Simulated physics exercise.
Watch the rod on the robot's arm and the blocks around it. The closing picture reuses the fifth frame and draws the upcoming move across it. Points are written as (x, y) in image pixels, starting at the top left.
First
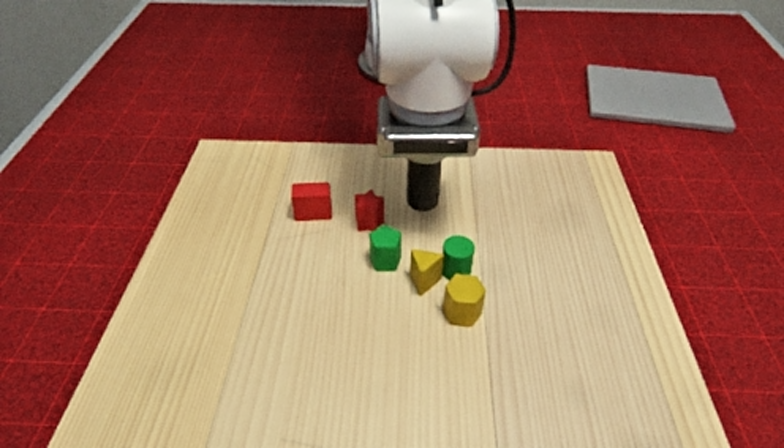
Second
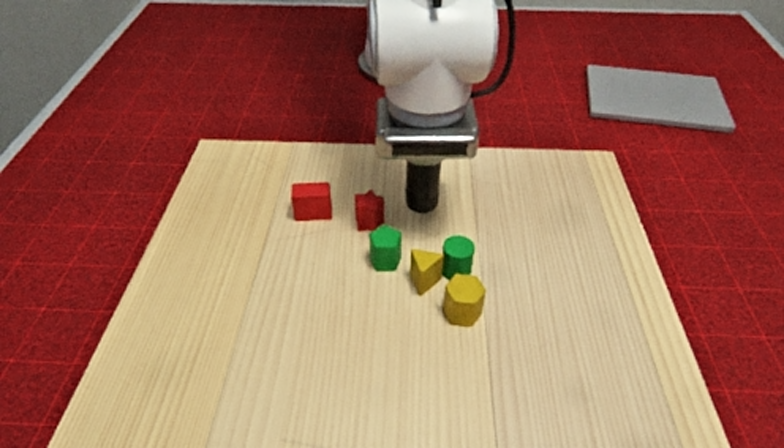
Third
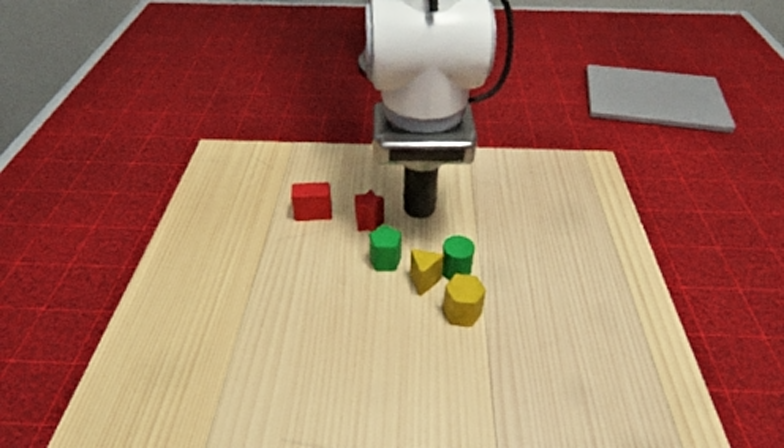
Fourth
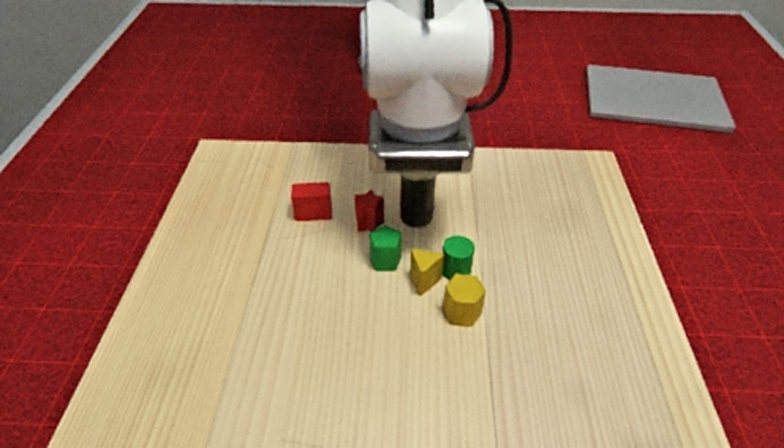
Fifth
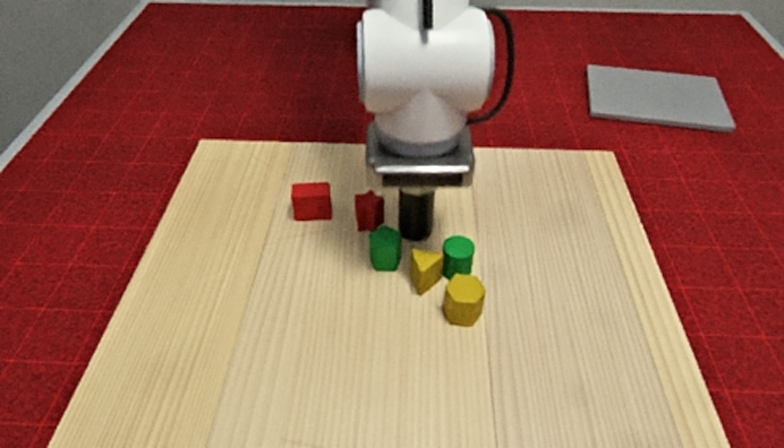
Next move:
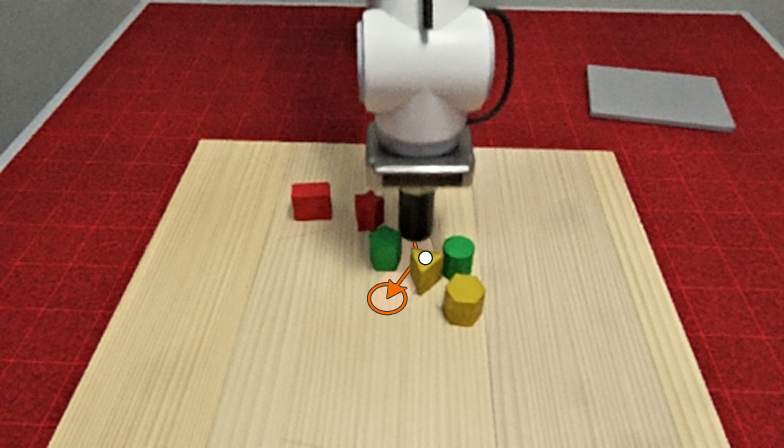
On a pale wooden board over red flooring, seen from a fixed, raised viewpoint facing a white robot arm, small coloured blocks lie spread out. Two red blocks sit on the left, a green five-sided block, a yellow triangle and a green round block near the middle, and a yellow block nearest. The arm's dark rod barely moves at first, then slides slightly forward and left toward the unmoving blocks.
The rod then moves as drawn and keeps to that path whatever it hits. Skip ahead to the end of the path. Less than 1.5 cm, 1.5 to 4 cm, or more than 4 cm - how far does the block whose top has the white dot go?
The distance will be 1.5 to 4 cm.
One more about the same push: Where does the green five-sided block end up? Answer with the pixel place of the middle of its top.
I'd place it at (368, 249), taking the centre of its top.
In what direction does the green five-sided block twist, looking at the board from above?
It turns round clockwise.
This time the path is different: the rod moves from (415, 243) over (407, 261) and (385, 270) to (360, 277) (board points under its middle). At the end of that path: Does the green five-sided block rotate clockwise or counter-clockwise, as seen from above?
Looking down, it rotates clockwise.
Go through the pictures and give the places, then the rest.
Rod tip (423, 202); block tops, green five-sided block (386, 237); yellow triangle (426, 258); green circular block (459, 246), in the first frame.
Rod (422, 203); blocks unchanged, in the second frame.
Rod (419, 208); blocks unchanged, in the third frame.
Rod (417, 217); blocks unchanged, in the fourth frame.
Rod (415, 231); green five-sided block (386, 237); yellow triangle (426, 258); green circular block (459, 246), in the fifth frame.
Path on the board, from (415, 243) by way of (414, 262) and (401, 280) to (387, 298); the dot is on the yellow triangle.
The first path, step by step. Halfway along, rod (408, 259); green five-sided block (376, 244), turned 60° clockwise; yellow triangle (424, 265), turned 45° anticlockwise.
At the end, rod (387, 286); green five-sided block (368, 249), turned 95° clockwise; yellow triangle (422, 273), turned 75° anticlockwise; green circular block in place.
